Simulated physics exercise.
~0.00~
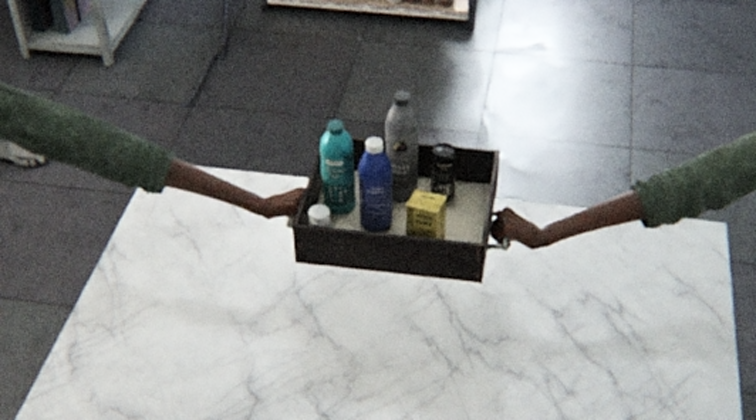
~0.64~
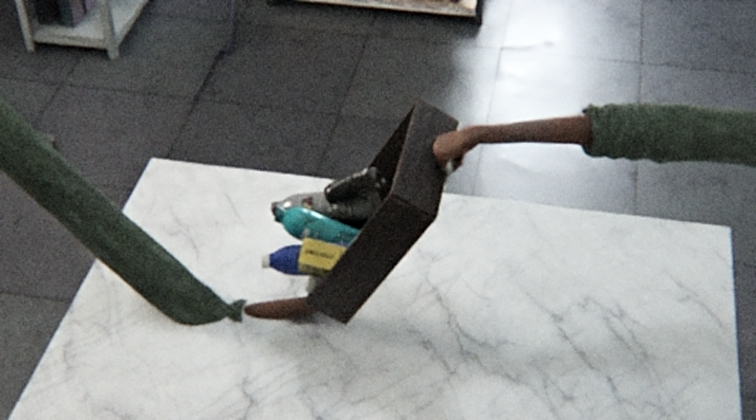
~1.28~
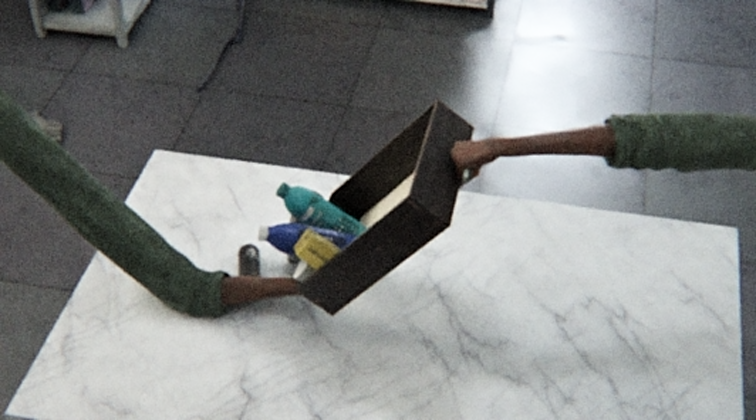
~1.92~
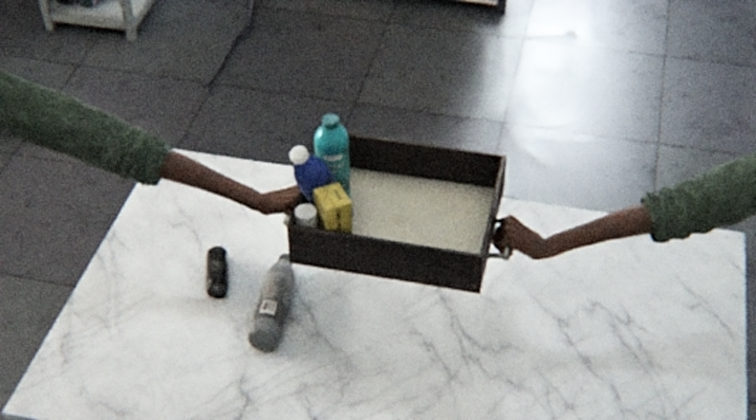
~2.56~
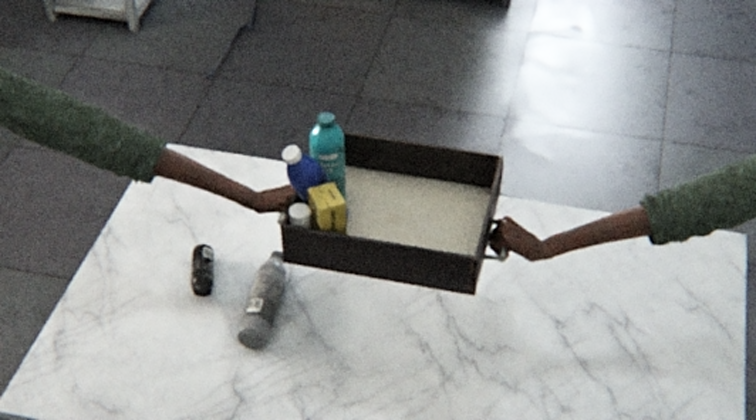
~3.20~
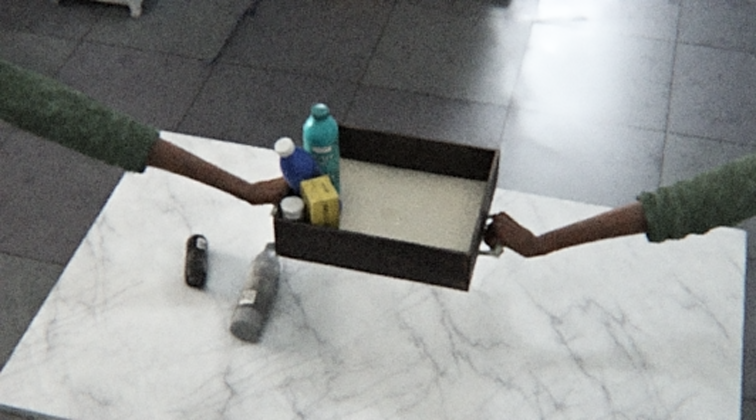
The footage shows two hands holding a dark crate of bottles and other containers above a marble table, tipping it steeply to the left, then leveling it. A grey bottle and black can end up lying on the table, while the remaining items stay inside, bunched at the left.
